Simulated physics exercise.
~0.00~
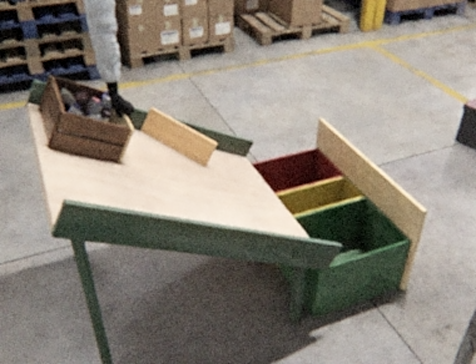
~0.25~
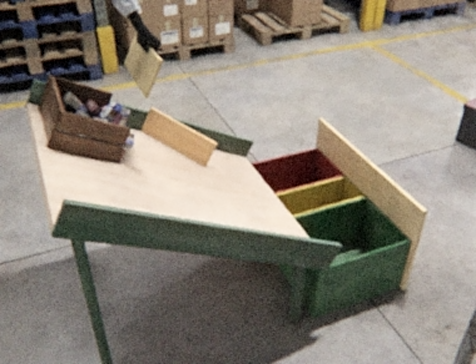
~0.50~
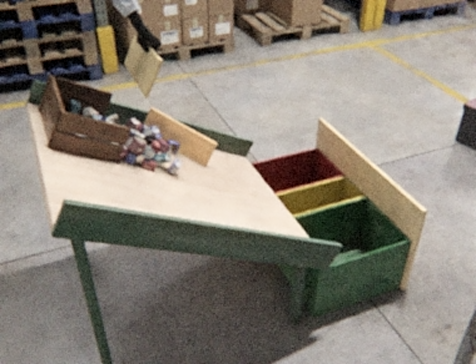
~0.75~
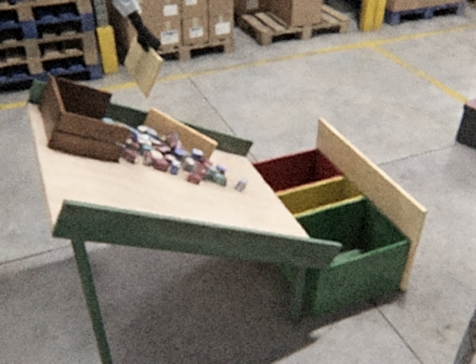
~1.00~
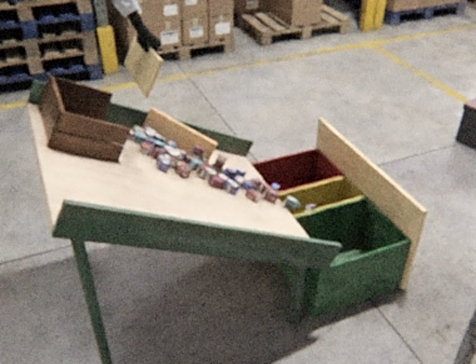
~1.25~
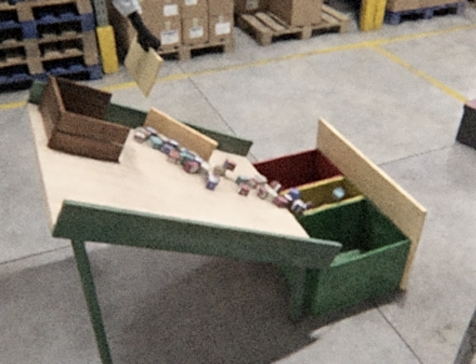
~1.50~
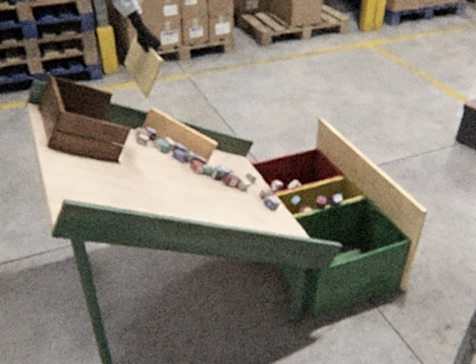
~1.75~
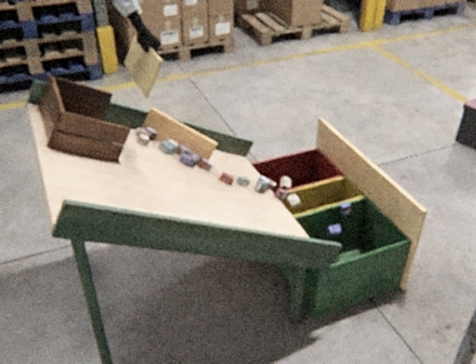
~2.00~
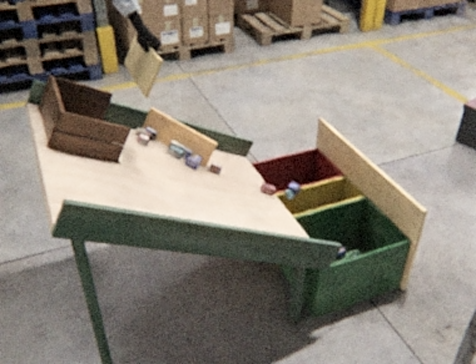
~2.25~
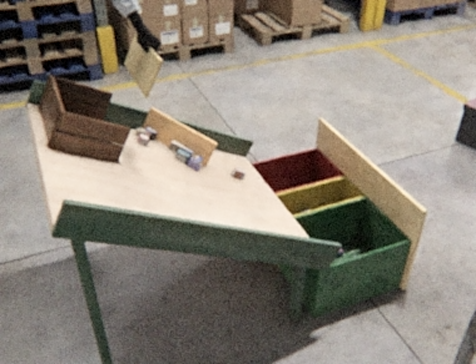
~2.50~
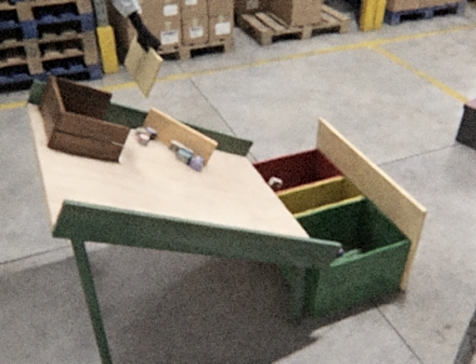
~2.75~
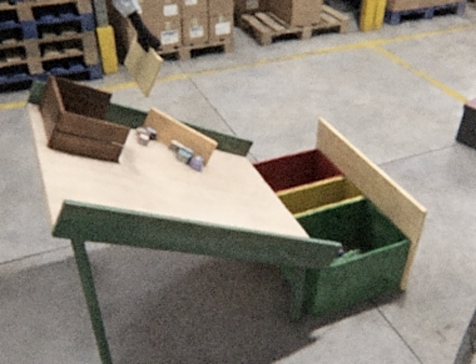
A jumble of small, mixed-colour cartons spills from a brown wooden pen down a pale sloping table with green edges, seen from above in a warehouse with pallets and stacked boxes behind. An angled board sits partway down, and red, yellow and green bins wait at the lower right. A dark-gripped arm at the top lifts the wooden gate clear and holds it there. The cartons slide past the board in a stream and drop off the end, many into the middle yellow bin, others into its neighbours. The flow thins, leaving a few cartons resting against the board.
